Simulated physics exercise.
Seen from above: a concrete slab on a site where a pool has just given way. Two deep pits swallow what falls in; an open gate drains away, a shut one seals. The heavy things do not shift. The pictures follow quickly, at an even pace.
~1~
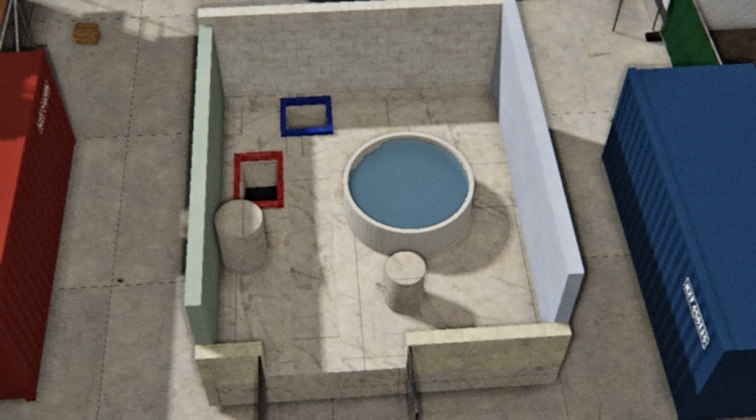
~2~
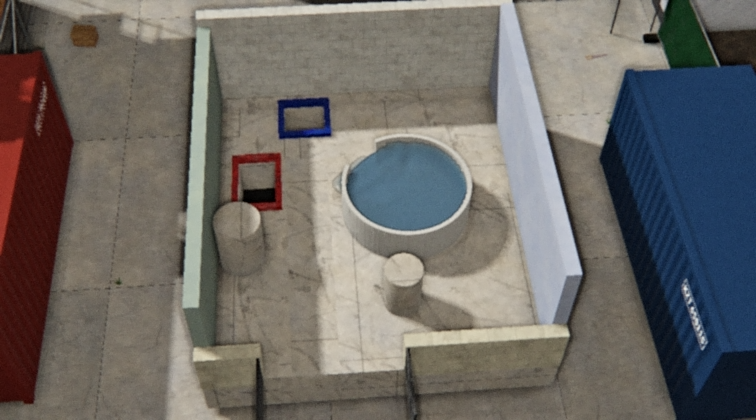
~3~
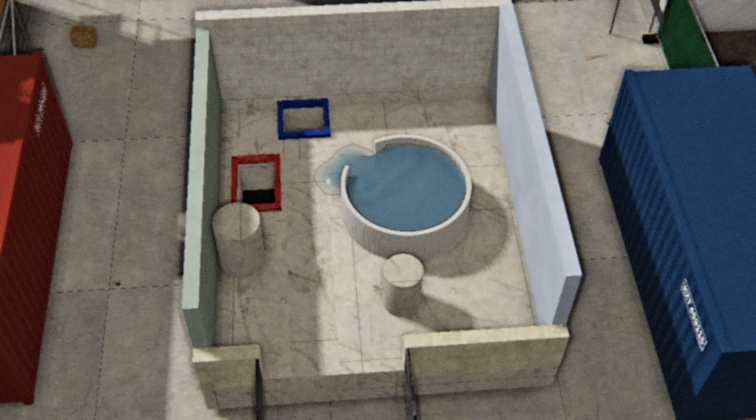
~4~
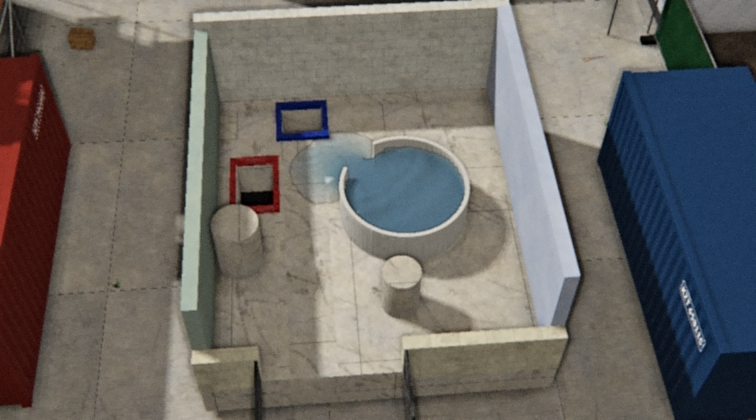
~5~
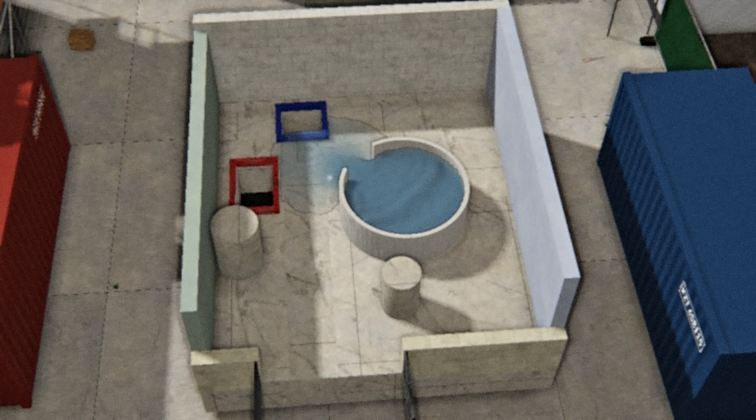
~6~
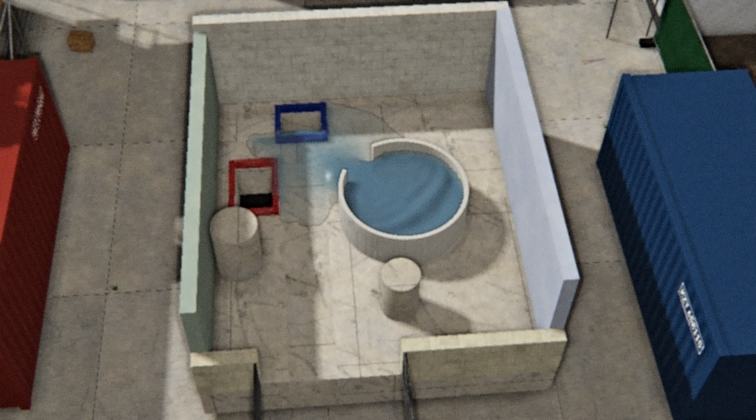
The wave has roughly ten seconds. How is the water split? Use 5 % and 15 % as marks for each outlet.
The gate takes under 5 %; the blue pit takes over 15 %; the red pit takes between 5 and 15 %.
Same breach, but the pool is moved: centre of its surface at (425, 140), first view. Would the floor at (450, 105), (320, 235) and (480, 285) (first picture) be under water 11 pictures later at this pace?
In that order: Awash, free of water, clear.
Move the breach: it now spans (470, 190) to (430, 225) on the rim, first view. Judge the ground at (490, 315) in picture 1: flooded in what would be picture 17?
There: Under water.
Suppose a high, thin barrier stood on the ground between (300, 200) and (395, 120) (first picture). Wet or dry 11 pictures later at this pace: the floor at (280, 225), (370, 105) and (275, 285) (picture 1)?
In that order: Awash, free of water, awash.
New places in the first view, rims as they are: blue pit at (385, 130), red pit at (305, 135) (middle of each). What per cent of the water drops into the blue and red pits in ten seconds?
Roughly, in per cent: Blue 2, red 25.
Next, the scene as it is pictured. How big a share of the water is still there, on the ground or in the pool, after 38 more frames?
About 72 per cent.
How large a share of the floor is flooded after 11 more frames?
About 30 per cent.
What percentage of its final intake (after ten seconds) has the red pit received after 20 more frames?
Close to 60 %.
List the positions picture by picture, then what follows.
In the first picture, the round pool at (409, 183) is whole and still.
In the second picture, the front is at a hidden place, out from the gap on the round pool's far side.
In the third picture, the front is at (350, 148), out from the gap on the round pool's far side.
In the fourth picture, water pours out on the round pool's far side and has run to (317, 140).
In the fifth picture, the front is at (278, 145), out from the gap on the round pool's far side.
In the sixth picture, the front is at (252, 139), out from the gap on the round pool's far side.
A moment on, water covers 25 % of the floor; the gate 0 %, the blue pit 3 %, the red pit 2 %.
Next, water covers 30 % of the floor; the gate 0 %, the blue pit 7 %, the red pit 4 %.
Then, water covers 40 % of the floor; the gate 0 %, the blue pit 12 %, the red pit 6 %.
Later, water covers 65 % of the floor; the gate 0 %, the blue pit 19 %, the red pit 9 %.
In the end, water covers 90 % of the floor; the gate 2 %, the blue pit 22 %, the red pit 11 %.
